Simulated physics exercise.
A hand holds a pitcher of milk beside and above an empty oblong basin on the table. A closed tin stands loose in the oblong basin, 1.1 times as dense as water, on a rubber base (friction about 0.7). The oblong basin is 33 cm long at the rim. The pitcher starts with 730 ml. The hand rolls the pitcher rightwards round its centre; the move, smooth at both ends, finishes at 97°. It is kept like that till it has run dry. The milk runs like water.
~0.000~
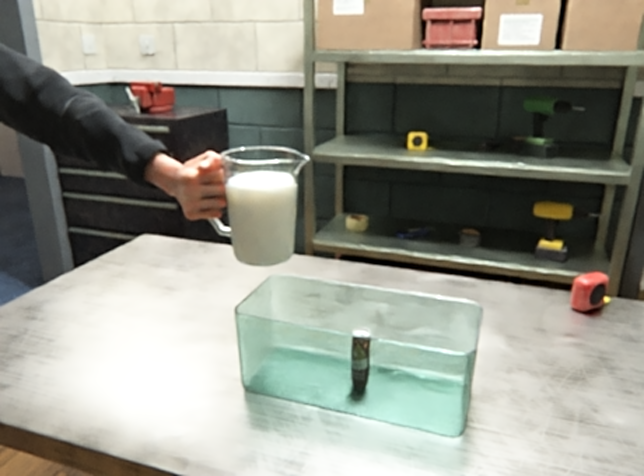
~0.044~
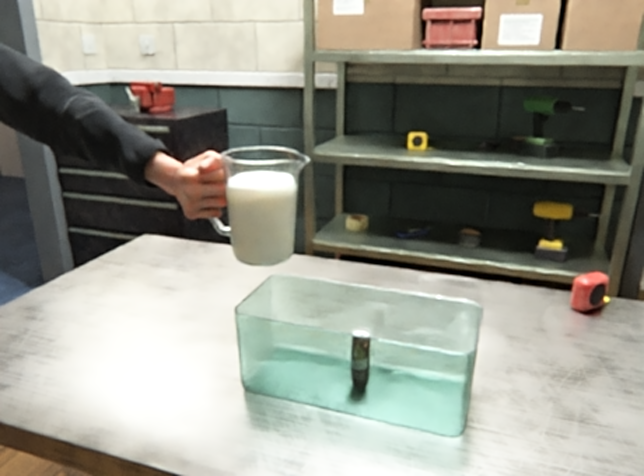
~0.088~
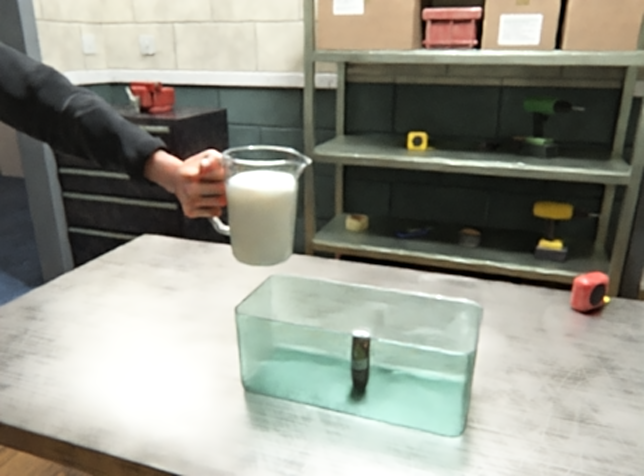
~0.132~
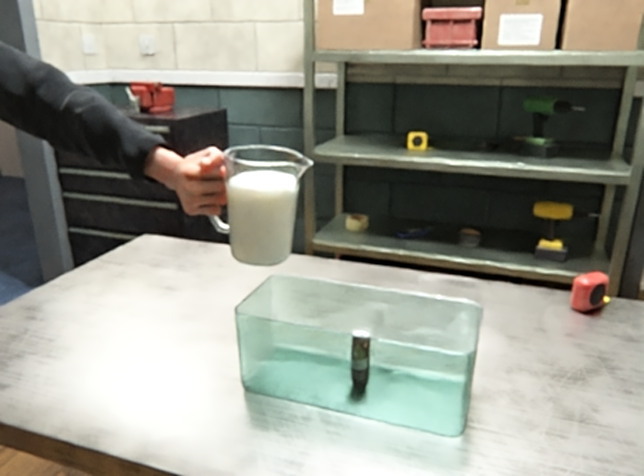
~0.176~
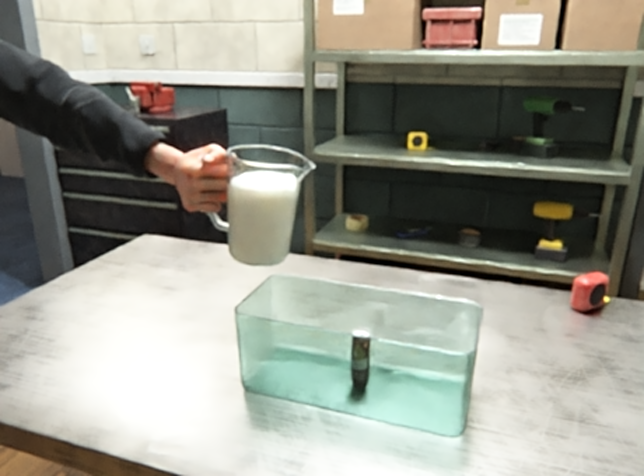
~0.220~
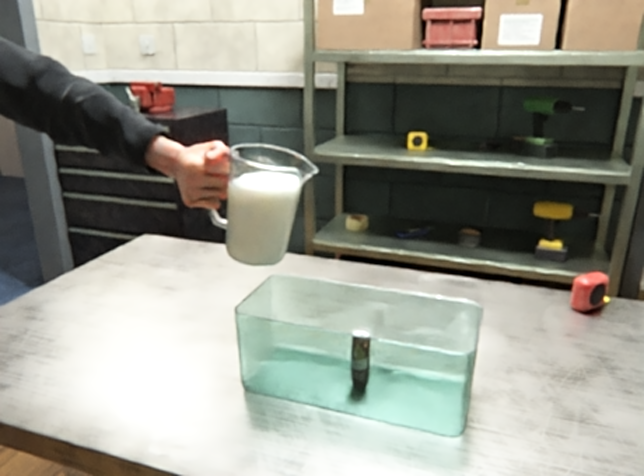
A hand held a glass pitcher of milk above a clear oblong basin with a small dark tin standing inside, keeping still at first, then slowly tilted the pitcher slightly to the right.
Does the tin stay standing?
The tin falls.
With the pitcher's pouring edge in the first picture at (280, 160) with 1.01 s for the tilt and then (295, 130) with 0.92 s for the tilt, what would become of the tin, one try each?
First it topples; then it goes over.
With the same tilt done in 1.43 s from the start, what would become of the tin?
Then it topples.
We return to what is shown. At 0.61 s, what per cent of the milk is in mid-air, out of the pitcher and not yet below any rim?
Near 8 in a hundred.
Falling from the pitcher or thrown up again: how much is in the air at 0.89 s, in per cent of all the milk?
Near 18 in a hundred.
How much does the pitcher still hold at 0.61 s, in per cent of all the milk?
Some 92 per cent.
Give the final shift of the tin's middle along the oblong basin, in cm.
Some 6.5 cm.
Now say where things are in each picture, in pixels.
The first picture shows tilt 0°; pouring edge (308, 159); surface from (233, 176) to (294, 182); the oblong basin's rim runs from (253, 292) to (479, 329); the tin's top is at (361, 335).
The second picture shows tilt 0°; pouring edge (308, 160); surface from (233, 176) to (294, 182).
The third picture shows tilt 2°; pouring edge (310, 161); surface from (234, 175) to (295, 182).
The fourth picture shows tilt 4°; pouring edge (311, 164); surface from (234, 176) to (296, 183).
The fifth picture shows tilt 7°; pouring edge (314, 167); surface from (236, 176) to (298, 183).
The sixth picture shows tilt 11°; pouring edge (317, 171); surface from (237, 177) to (300, 184).
Then, 0.61 s in, the tilt is 64° and 92 per cent is still to pour; the tin stands where it began.
Then, 0.89 s in, the tilt is 94° and 49 per cent is still to pour; the tin stands where it began.
Then, 1.19 s in, the tilt is 97° and 11 per cent is still to pour; the tin stands where it began.
Then, 1.51 s in, the tilt is 97° and 1 per cent is still to pour; the tin lies on its side.
Finally, the tin lies on its side.
